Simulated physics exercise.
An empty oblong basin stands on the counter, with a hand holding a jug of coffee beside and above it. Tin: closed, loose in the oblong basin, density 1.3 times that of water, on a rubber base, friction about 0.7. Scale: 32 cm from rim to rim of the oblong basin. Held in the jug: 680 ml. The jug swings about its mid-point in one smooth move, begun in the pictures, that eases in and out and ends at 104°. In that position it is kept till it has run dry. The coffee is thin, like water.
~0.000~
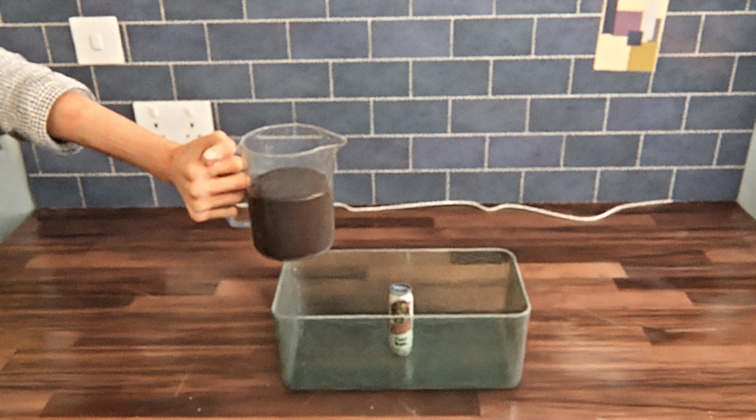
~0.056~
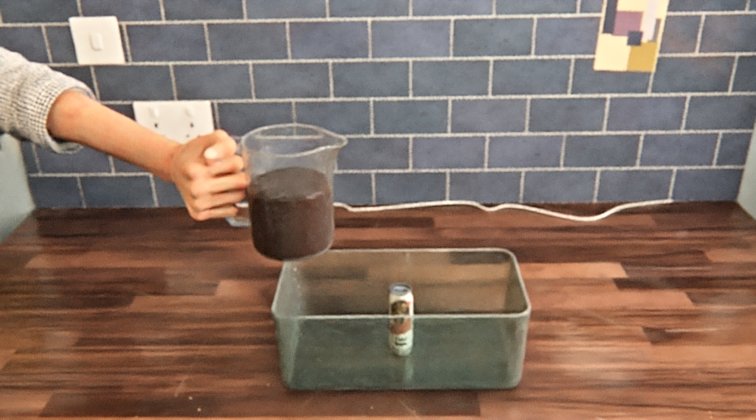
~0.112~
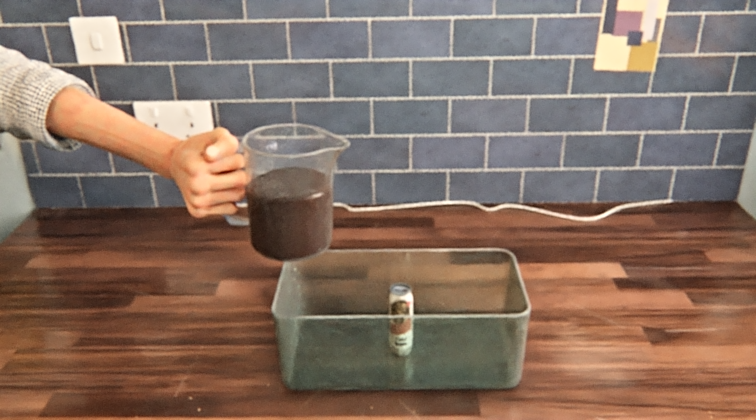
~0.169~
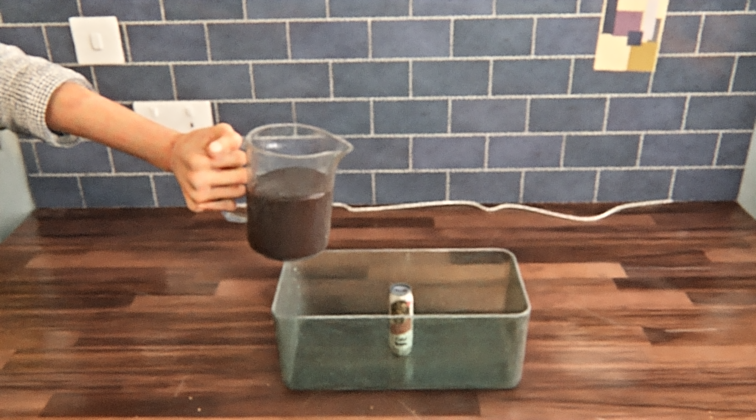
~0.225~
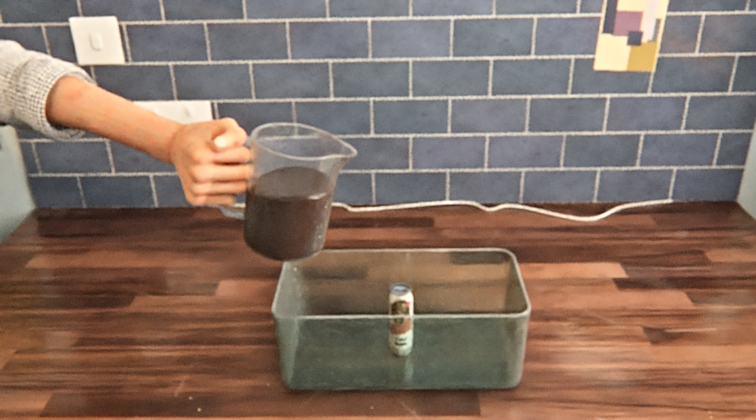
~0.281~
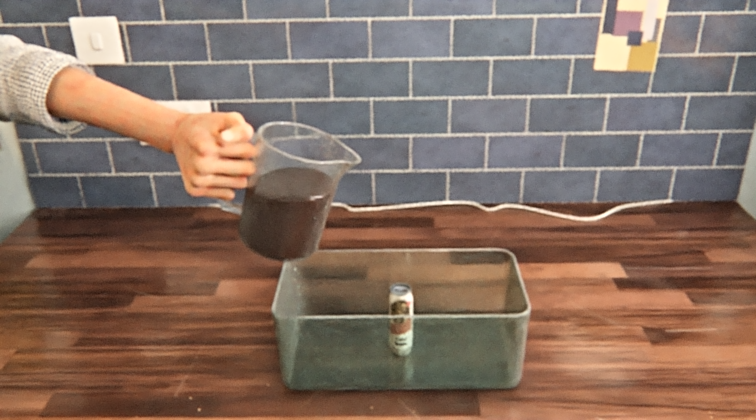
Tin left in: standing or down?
Down.
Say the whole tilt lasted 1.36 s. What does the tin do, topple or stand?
Then it goes over.
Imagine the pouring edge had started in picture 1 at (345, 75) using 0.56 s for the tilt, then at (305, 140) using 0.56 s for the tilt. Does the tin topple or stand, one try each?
In the first try it remains standing; in the second it remains standing.
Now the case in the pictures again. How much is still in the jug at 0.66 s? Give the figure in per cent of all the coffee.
Still held: Roughly 92 % of the total.
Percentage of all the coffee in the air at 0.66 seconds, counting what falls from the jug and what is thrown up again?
Near 7 per cent at that time.
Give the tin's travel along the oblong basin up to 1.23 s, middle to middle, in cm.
Centre to centre, close to 3 cm.
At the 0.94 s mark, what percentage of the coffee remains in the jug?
Around 38 in a hundred is still there.
Then, 0.66 s in, the tilt is 73° and 93 per cent is still to pour; the tin stands where it began.
Then, 0.94 s in, the tilt is 101° and 38 per cent is still to pour; the tin stands where it began.
Then, 1.23 s in, the tilt is 104° and 6 per cent is still to pour; the tin leans 34°.
Then, 1.54 s in, the tilt is 104° and 0 per cent is still to pour; the tin lies on its side.
Finally, the tin lies on its side.
